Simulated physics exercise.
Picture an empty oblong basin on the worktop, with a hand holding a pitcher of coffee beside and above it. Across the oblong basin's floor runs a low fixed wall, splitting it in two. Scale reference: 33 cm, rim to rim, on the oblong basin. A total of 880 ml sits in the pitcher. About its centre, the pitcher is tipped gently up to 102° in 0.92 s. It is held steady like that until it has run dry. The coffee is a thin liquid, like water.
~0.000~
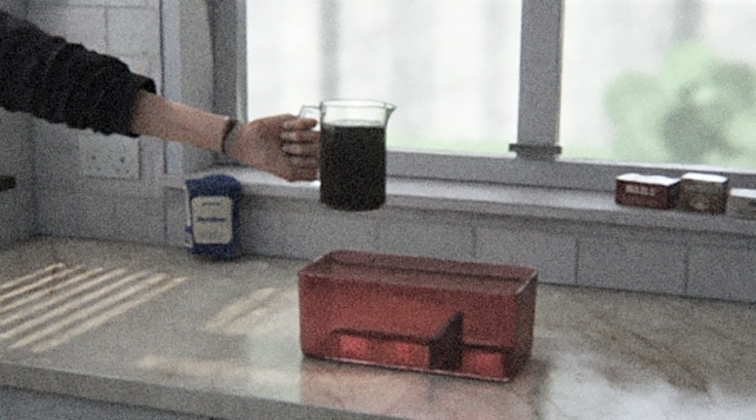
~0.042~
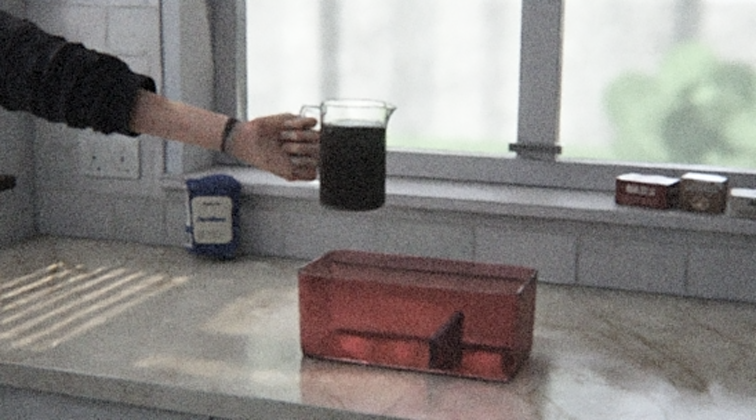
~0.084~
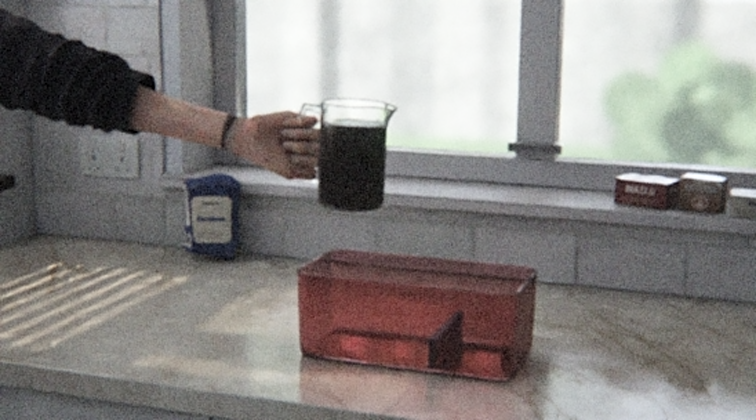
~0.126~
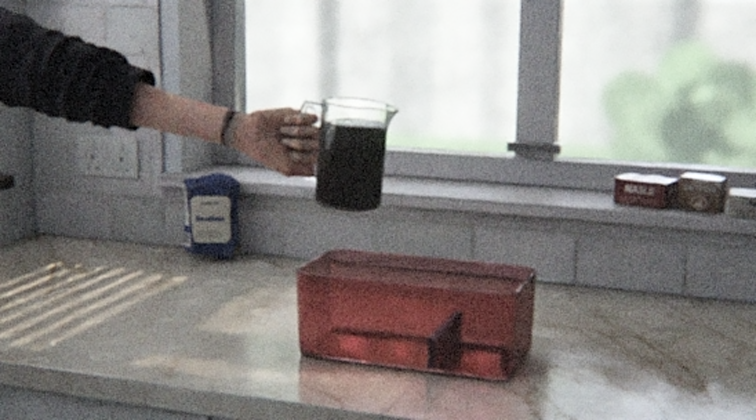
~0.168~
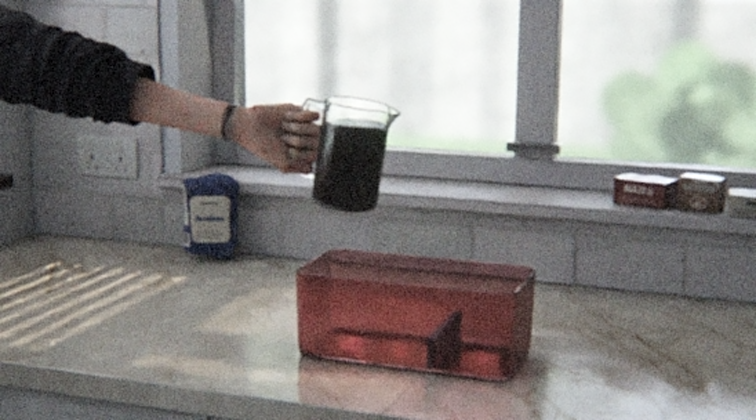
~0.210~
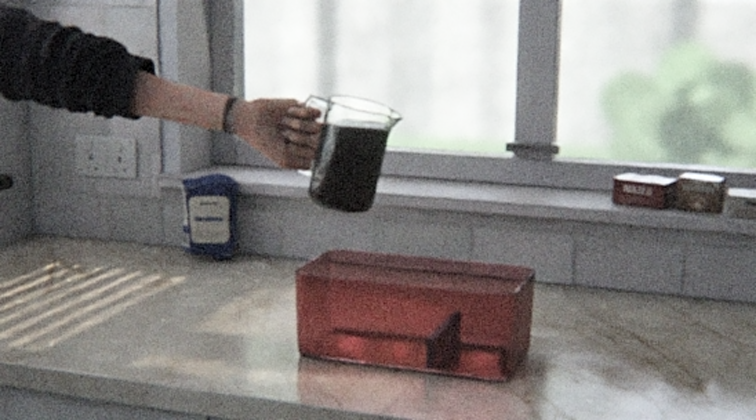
A hand slowly tilting a glass pitcher of dark coffee to the right above a red, see-through oblong basin on a worktop.
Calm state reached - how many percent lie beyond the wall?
83 percent, roughly.
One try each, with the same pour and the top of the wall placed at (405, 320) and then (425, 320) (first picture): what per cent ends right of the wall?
Roughly 90 per cent, then 95 per cent.
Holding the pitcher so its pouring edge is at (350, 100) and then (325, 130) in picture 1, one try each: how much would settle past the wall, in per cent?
The first try gives 5 percent and the second 5 percent.
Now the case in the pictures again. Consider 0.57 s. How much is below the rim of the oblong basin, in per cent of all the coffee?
About 0 per cent.
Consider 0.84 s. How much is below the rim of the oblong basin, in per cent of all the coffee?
Value: Approx. 30 %.
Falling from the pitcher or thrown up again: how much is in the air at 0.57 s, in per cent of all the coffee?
Share: Roughly 10 per cent.
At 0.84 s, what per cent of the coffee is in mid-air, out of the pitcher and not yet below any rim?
Close to 22 %.
By 0.57 s the tilt is 70° and 90 per cent is still to pour, 0 is left of the wall and 0 right of it.
By 0.84 s the tilt is 100° and 46 per cent is still to pour, 2 is left of the wall and 29 right of it.
By 1.12 s the tilt is 102° and 10 per cent is still to pour, 7 is left of the wall and 73 right of it.
By 1.42 s the tilt is 102° and 1 per cent is still to pour, 13 is left of the wall and 83 right of it.
At rest 16 per cent lies left of the wall, 83 right of it and 1 outside.
